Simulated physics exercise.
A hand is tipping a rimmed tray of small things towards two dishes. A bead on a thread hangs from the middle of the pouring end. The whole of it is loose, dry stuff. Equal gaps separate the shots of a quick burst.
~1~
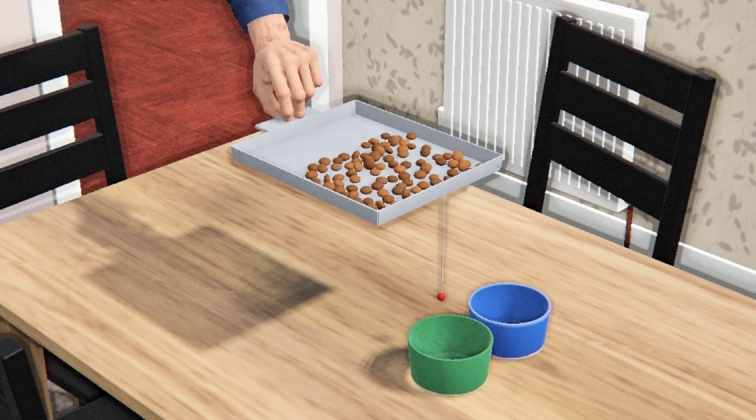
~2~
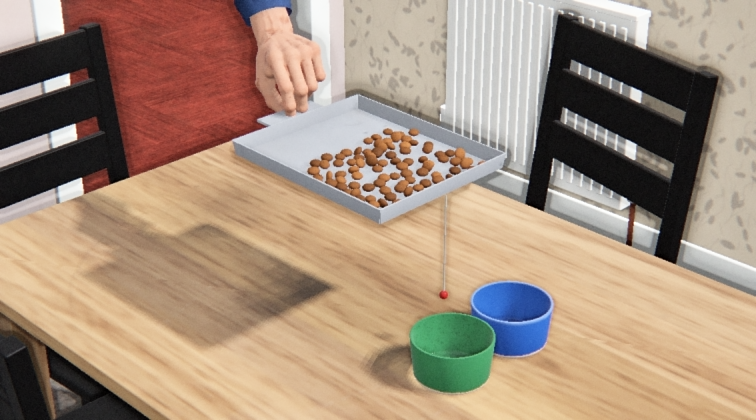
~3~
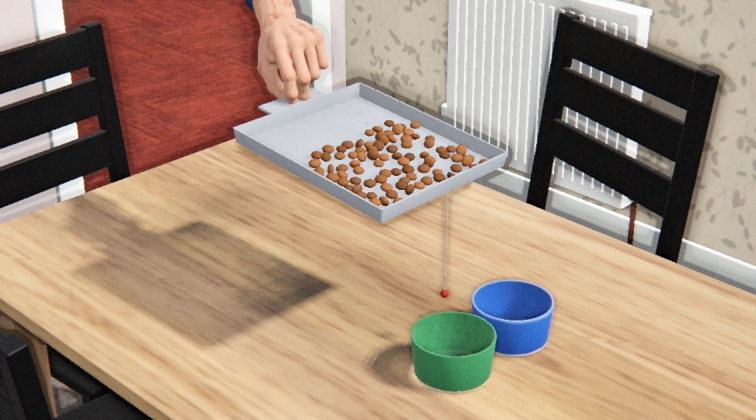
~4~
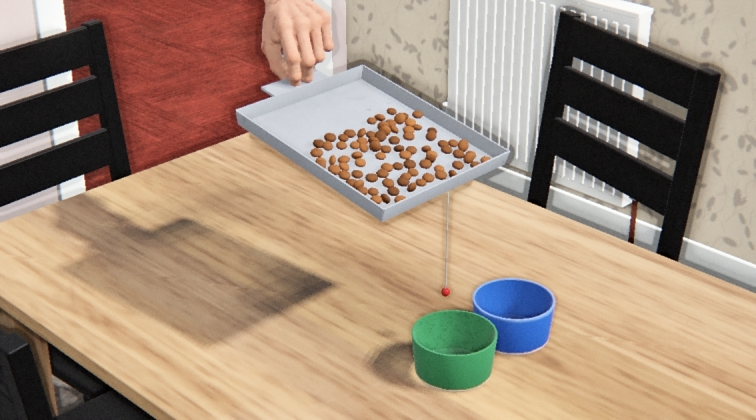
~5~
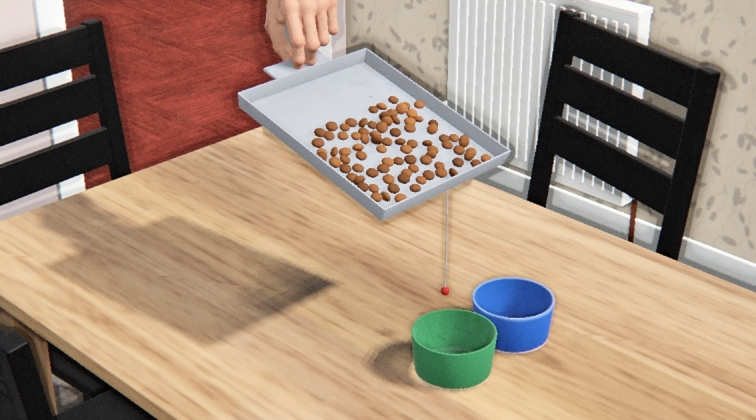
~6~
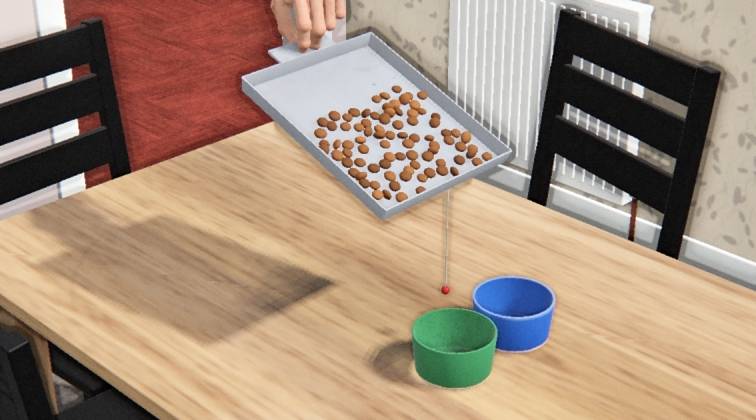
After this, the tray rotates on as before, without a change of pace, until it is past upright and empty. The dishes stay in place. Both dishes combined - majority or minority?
So the dishes mostly succeed at catching it, really.
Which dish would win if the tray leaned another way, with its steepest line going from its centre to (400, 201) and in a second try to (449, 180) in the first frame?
Well, at the first place the left-side one, and at the second the right-side one.
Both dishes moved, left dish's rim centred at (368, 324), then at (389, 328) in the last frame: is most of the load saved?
One: Below a half. Two: The smaller part.
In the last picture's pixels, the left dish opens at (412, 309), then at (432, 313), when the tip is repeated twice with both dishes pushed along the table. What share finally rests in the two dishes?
You'd end up with around 0 per cent and then around 20 per cent.
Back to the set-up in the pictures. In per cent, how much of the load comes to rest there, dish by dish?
Count per hundred - left dish ~ 40, right dish ~ 40.
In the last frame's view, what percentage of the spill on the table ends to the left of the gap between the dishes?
Close to 30 %.
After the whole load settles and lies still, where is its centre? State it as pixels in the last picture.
Somewhere close to (481, 355) in the last picture.
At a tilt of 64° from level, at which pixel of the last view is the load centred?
The load is centred near (436, 157).
Soon after the last picture, tray tipped steeply; all on the tray.
A little later, tray tipped past a quarter turn; most on the tray; a stray few in the left dish; a stray few in the right dish; a stray few outside both; a small part in the air.
Later still, tray tipped past a quarter turn; about a third in the left dish; about a third in the right dish; about a quarter outside both.
At rest, tray tipped past a quarter turn; about a third in the left dish; about a third in the right dish; about a quarter outside both.
